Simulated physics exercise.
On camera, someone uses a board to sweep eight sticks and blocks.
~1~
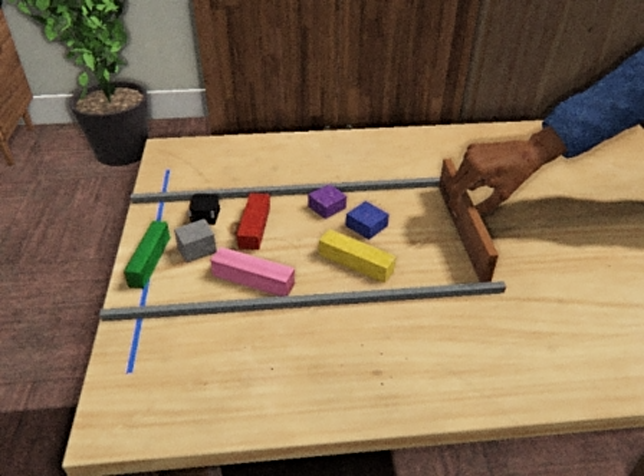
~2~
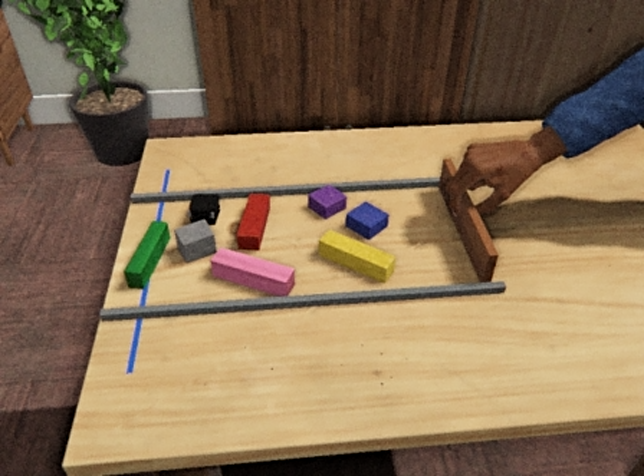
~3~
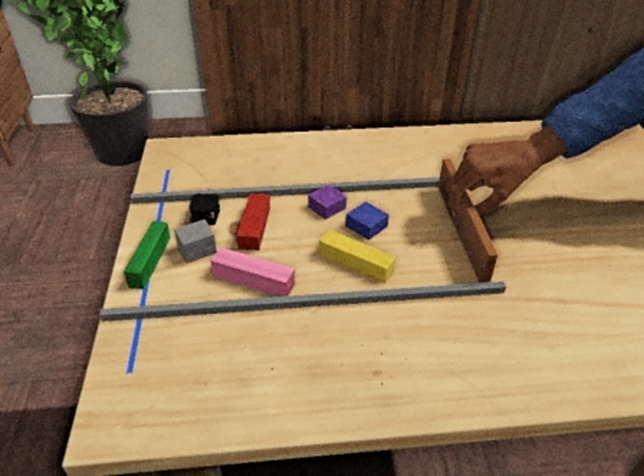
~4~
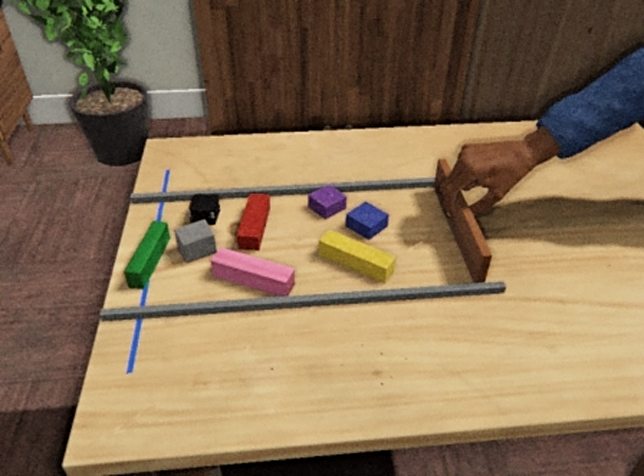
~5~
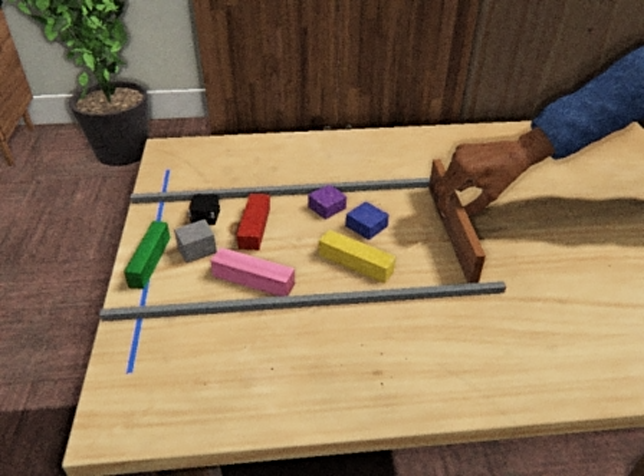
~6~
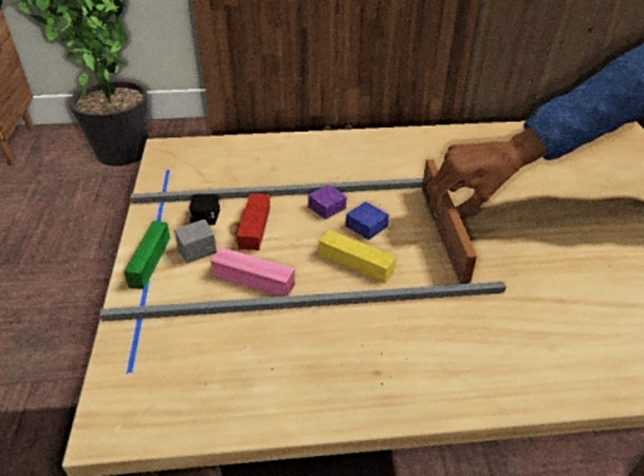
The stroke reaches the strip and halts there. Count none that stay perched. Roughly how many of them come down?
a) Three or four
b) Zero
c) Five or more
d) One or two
Answer: C.
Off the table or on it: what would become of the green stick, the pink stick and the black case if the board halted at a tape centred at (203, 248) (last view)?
The green stick topples off; the pink stick stays put; and the black case stays put.
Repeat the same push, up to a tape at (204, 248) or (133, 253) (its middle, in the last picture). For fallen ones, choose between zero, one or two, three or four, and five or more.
Taking them in turn, one or two; at least five.
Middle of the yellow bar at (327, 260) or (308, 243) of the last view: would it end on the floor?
Result per start: Still up; still up.
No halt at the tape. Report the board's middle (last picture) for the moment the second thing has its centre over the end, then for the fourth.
I'd put it close to (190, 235) and later close to (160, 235).
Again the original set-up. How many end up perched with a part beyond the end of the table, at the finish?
As for overhanging, the count is 0.
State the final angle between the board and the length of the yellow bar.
Near 0 degrees.
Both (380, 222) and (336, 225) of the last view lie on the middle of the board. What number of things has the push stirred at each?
Tally at point one: 2; at point two: 3.
Early on, none off yet; green stick at rest near (148, 254); grey block at rest near (196, 241); black case at rest near (205, 210).
Finally, the number that fall off is five or more; lost, red bar, pink stick, black case, grey block and green stick.
